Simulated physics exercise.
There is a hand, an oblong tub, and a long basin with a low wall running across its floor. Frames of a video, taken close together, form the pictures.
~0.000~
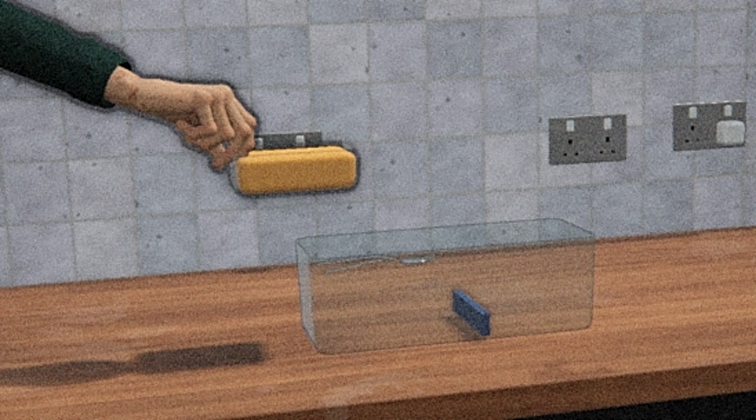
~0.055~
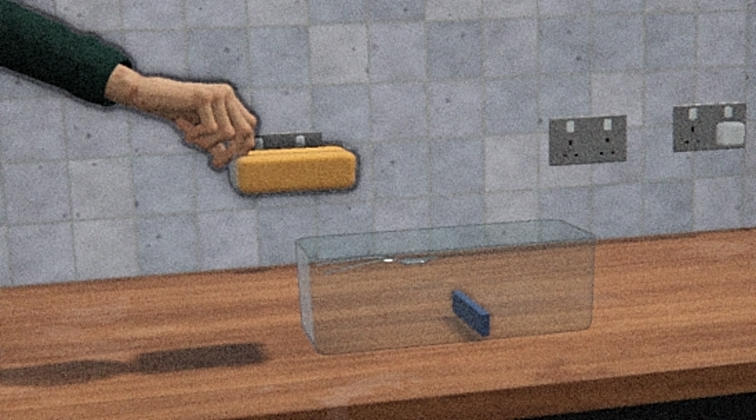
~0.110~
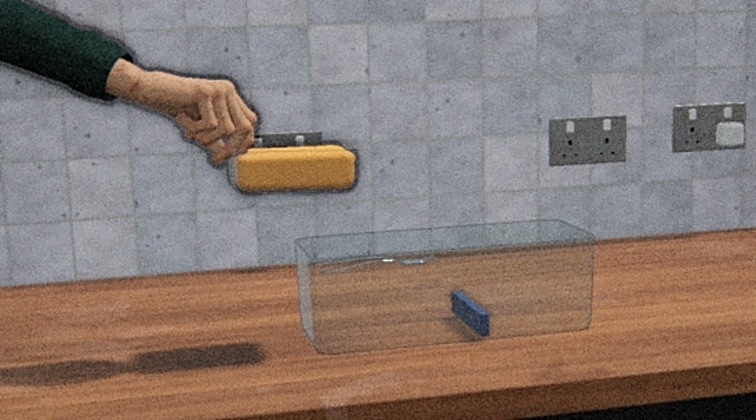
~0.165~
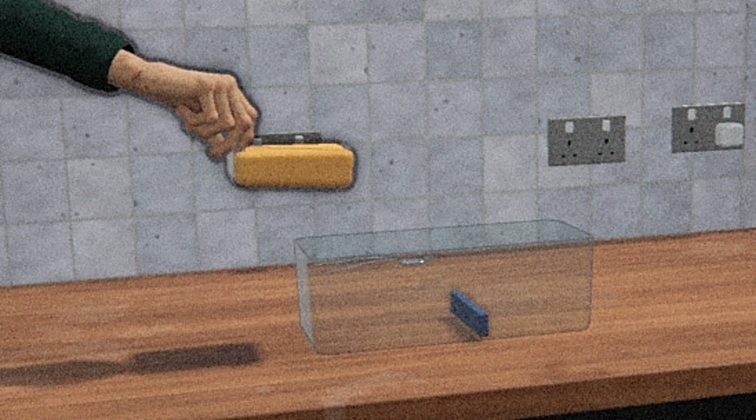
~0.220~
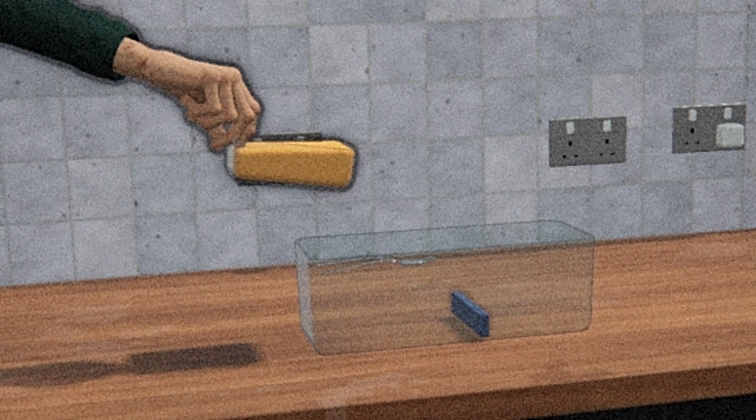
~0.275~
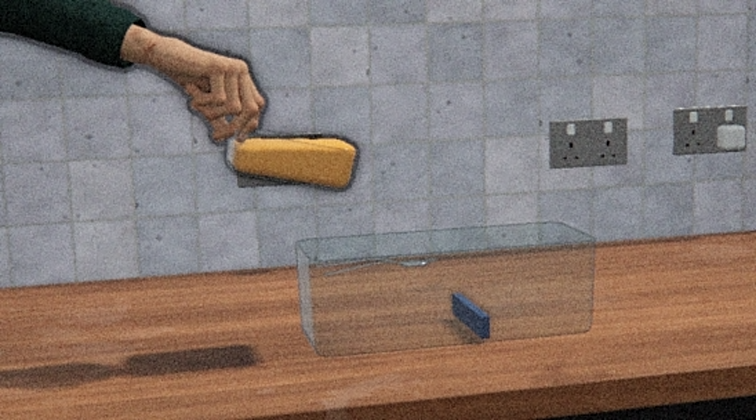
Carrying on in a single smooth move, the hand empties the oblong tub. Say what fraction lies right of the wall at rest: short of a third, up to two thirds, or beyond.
Low band.
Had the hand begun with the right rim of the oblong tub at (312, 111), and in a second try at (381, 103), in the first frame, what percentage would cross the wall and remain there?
About 15 and 55 per cent.
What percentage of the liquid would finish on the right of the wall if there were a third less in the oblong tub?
Best guess: Around 10 %.
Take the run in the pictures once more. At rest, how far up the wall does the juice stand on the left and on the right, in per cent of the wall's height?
Left 50 per cent, right 20.
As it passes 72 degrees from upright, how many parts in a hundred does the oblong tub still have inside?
Close to 20 per cent.
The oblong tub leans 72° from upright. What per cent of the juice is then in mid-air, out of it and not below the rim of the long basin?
I'd say some 50 per cent of it.
Then, 0.74 s in, the tilt is 72° and 19 per cent is still to pour, 29 is left of the wall and 1 right of it.
Then, 1.07 s in, the tilt is 111° and 1 per cent is still to pour, 76 is left of the wall and 9 right of it.
Then, 1.43 s in, the tilt is 120° and 0 per cent is still to pour, 81 is left of the wall and 11 right of it.
Then, 1.81 s in, the tilt is 120° and 0 per cent is still to pour, 76 is left of the wall and 16 right of it.
Finally, 76 per cent lies left of the wall, 16 right of it and 8 outside.
